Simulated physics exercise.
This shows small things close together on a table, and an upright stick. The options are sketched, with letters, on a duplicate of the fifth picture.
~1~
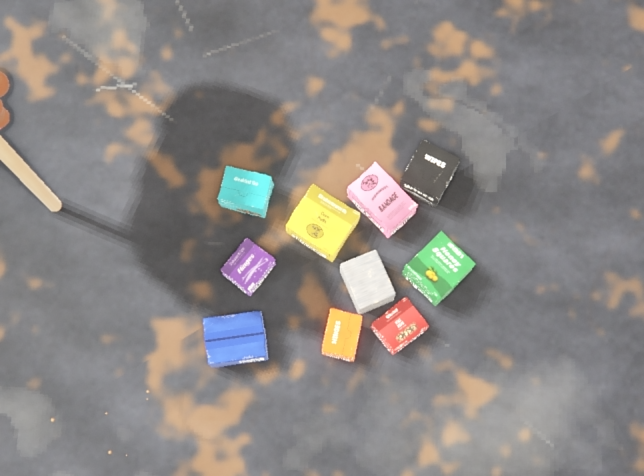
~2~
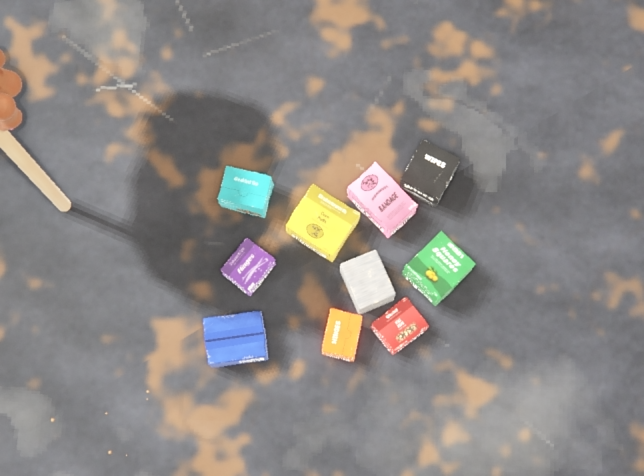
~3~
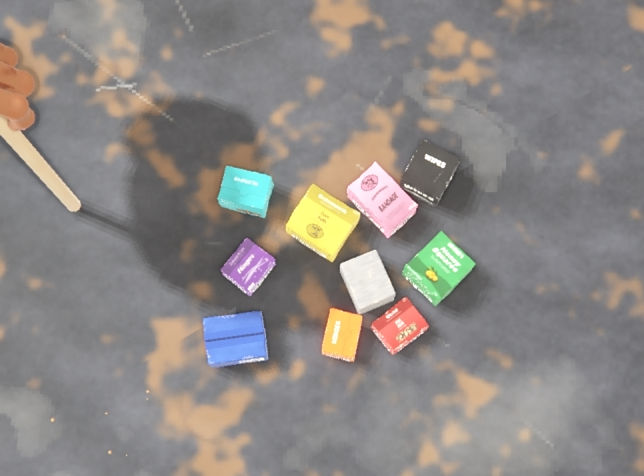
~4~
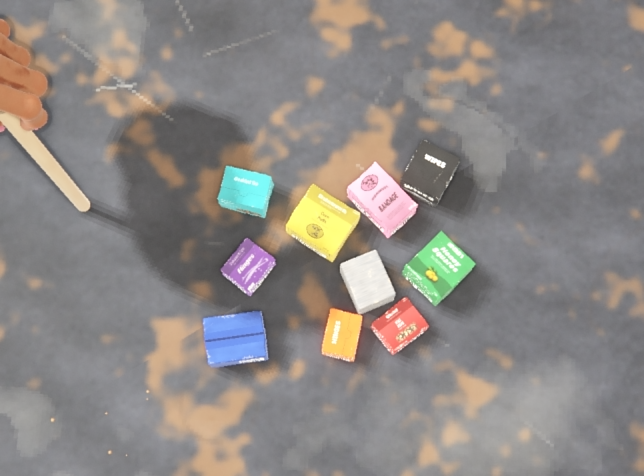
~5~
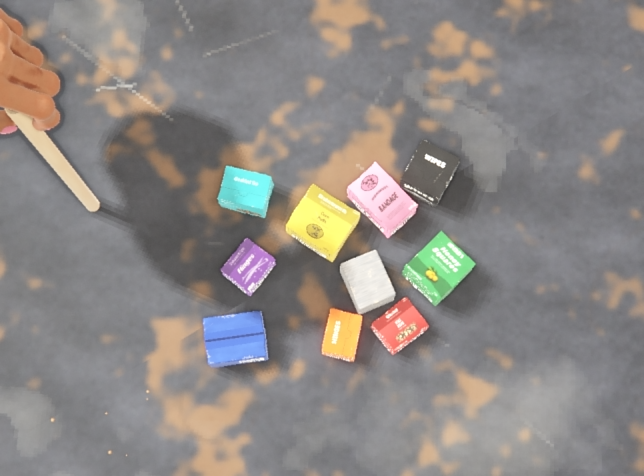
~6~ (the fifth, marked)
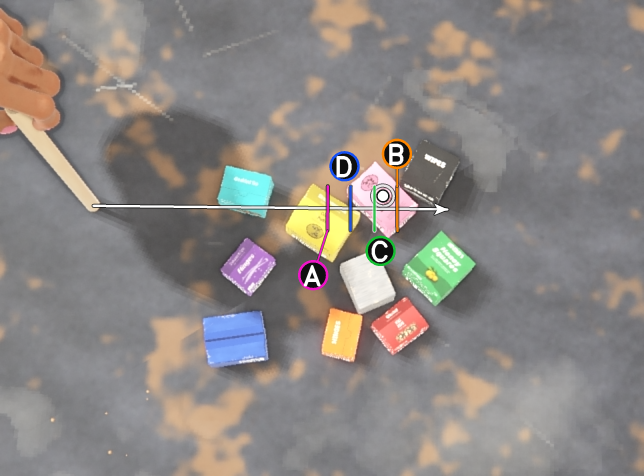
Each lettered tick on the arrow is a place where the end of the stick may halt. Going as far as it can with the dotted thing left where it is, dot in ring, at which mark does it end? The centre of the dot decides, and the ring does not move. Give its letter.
It can go as far as D.
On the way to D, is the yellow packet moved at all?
Yes.
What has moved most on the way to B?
It is the turquoise packet.
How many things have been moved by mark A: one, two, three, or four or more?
Two.
On the copy, A at (328, 208); B at (397, 209); C at (375, 208); D at (351, 208); the arrow from (94, 206) to (448, 210); the white dot at (383, 196).
On D. First, foot of the stick (186, 207).
Then, foot of the stick (279, 208); turquoise packet (292, 176).
Finally, foot of the stick (351, 208); turquoise packet (299, 171); yellow packet (353, 241); the dot is still in its ring.
By contrast, A keeps the dot in but is short; B shifts the dotted thing to (416, 186); C shifts the dotted thing to (401, 193).
